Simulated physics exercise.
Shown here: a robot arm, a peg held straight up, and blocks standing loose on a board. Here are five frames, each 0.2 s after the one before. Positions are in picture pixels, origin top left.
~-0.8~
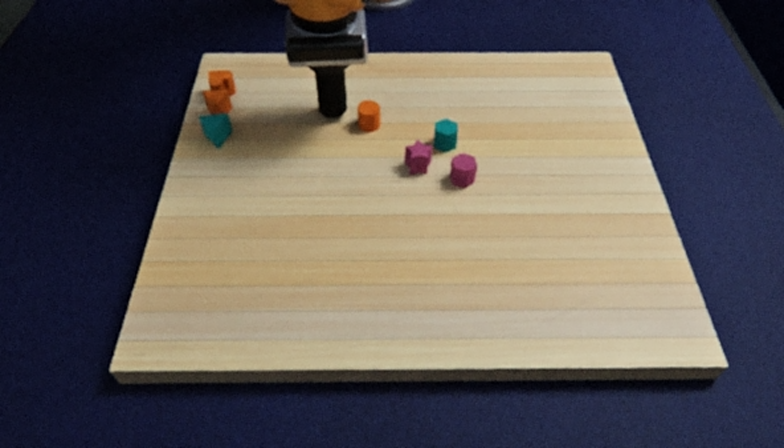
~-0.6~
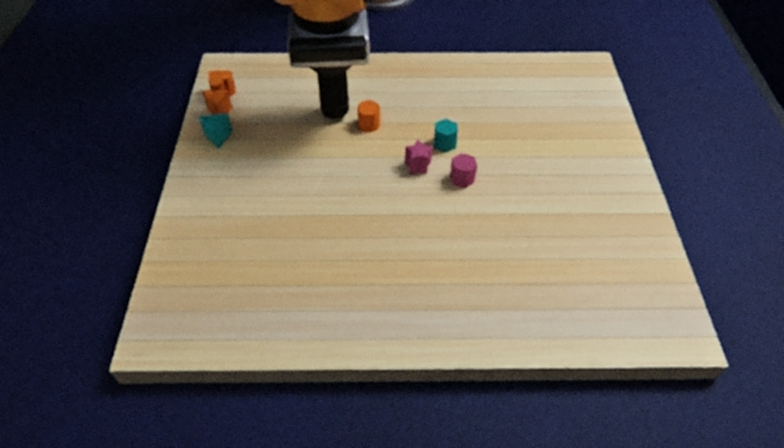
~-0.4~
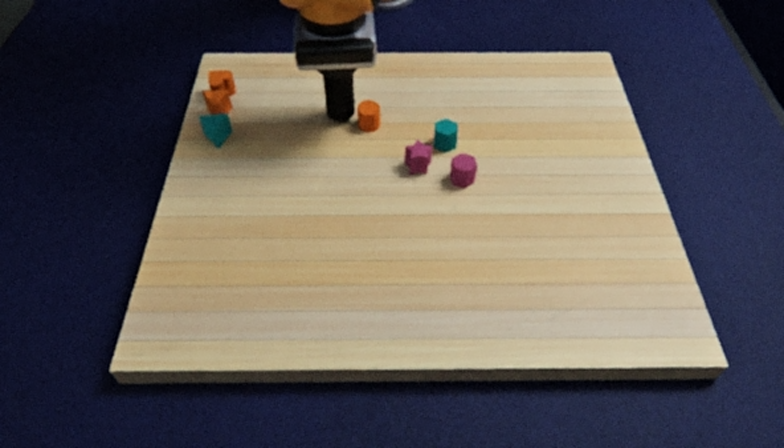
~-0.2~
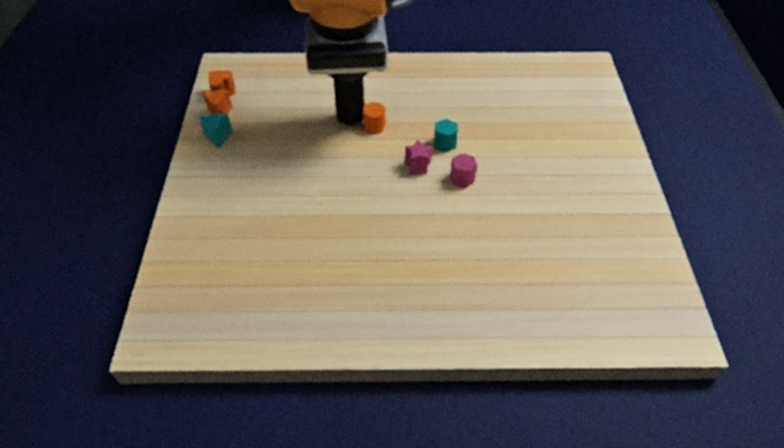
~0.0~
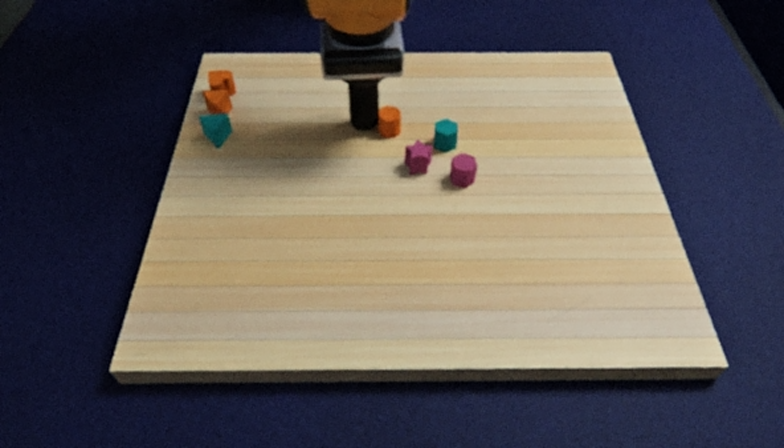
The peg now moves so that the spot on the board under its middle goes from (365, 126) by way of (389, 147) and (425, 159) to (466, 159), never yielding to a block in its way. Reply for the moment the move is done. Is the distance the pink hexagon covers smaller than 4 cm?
The answer is yes.
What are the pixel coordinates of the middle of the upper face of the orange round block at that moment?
The answer is (418, 120).
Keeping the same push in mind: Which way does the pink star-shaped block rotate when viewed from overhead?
From overhead, the rotation is clockwise.
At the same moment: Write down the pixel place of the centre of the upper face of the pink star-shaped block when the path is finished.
I'd guess (442, 162).
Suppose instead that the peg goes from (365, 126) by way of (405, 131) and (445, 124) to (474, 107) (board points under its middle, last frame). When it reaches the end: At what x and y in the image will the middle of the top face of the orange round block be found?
It should be at (472, 117) by then.
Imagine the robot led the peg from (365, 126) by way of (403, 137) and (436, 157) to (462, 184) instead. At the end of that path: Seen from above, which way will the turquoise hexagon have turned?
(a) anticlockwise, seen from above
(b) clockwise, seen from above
Letter b.
On the path given first. One third of the way, peg (390, 142); orange round block (413, 120).
Two thirds of the way, peg (426, 155); orange round block (418, 120); pink star-shaped block (438, 159), turned 15° clockwise.
At the end, peg (466, 155); orange round block (418, 120); pink star-shaped block (442, 162), turned 45° clockwise; turquoise hexagon (452, 124), turned 30° anticlockwise; pink hexagon (469, 164), turned 20° anticlockwise.
